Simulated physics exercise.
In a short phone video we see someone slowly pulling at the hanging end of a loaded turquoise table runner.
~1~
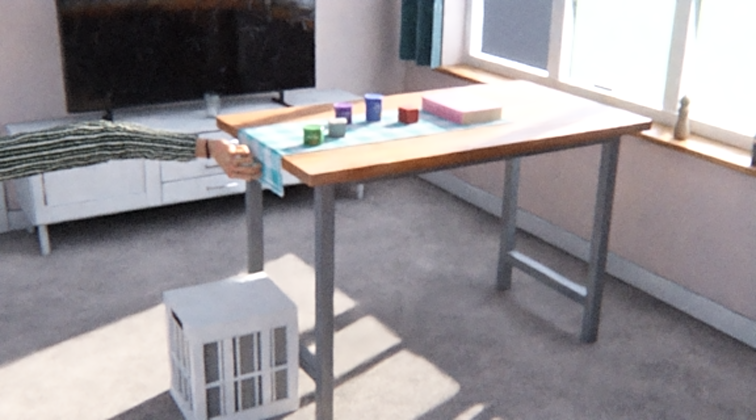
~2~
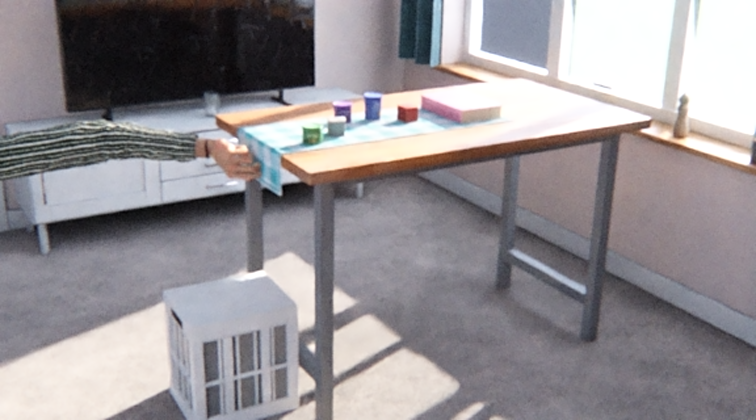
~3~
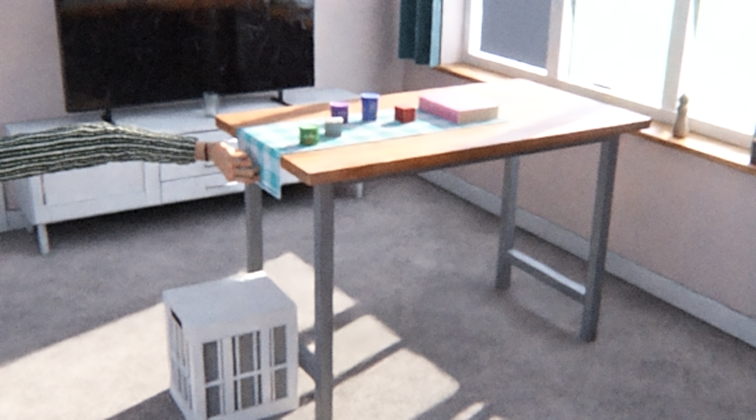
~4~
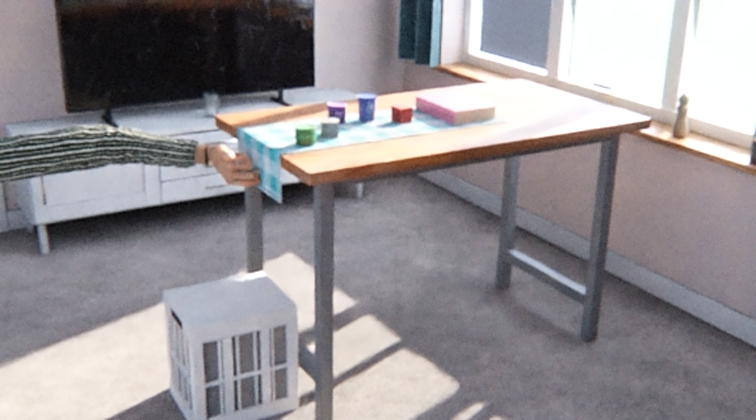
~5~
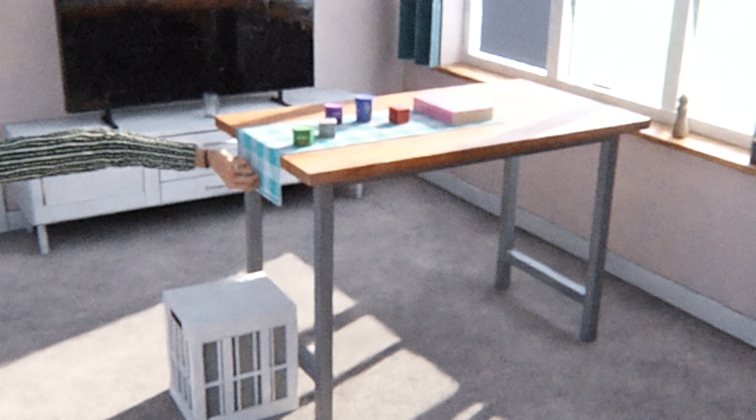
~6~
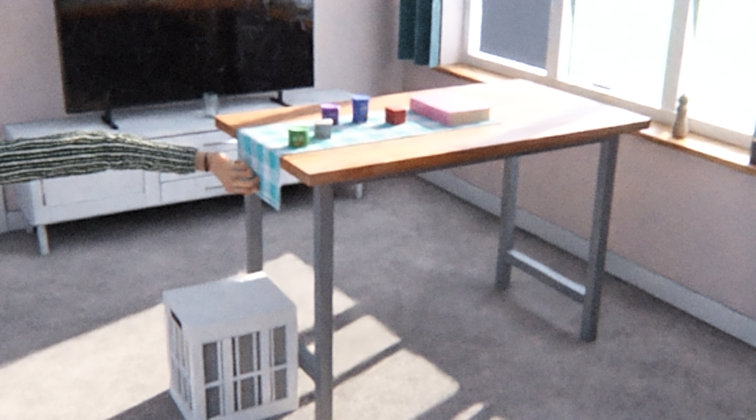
In the video, a hand in a striped sleeve slowly pulls the hanging end of a turquoise runner downward at a wooden table's left edge, and the small colourful containers, cubes and pink box on it shift slightly left.
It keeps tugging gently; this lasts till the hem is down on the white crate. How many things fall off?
Exactly three drop.
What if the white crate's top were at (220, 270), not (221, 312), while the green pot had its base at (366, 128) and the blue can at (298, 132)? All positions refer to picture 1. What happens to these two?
Note: Green pot kept on top; blue can lost.
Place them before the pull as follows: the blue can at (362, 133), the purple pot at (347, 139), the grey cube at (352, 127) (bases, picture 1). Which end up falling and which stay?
Result - blue can lost; purple pot lost; grey cube lost.
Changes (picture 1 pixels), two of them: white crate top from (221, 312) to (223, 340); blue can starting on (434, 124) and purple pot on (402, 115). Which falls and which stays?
So the blue can stays there, and the purple pot stays there.
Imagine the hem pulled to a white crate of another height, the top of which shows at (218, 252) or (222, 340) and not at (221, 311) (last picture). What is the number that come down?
Counts: 1, 4.
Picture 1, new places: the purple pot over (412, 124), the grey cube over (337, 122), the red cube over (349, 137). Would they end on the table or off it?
Note: Purple pot kept on top; grey cube lost; red cube lost.
Soon after, hem near (258, 253); green pot gone.
After that, hem on the crate; green pot, grey cube and purple pot gone.
In the end, hem on the crate; green pot, grey cube and purple pot gone. The answer is three.
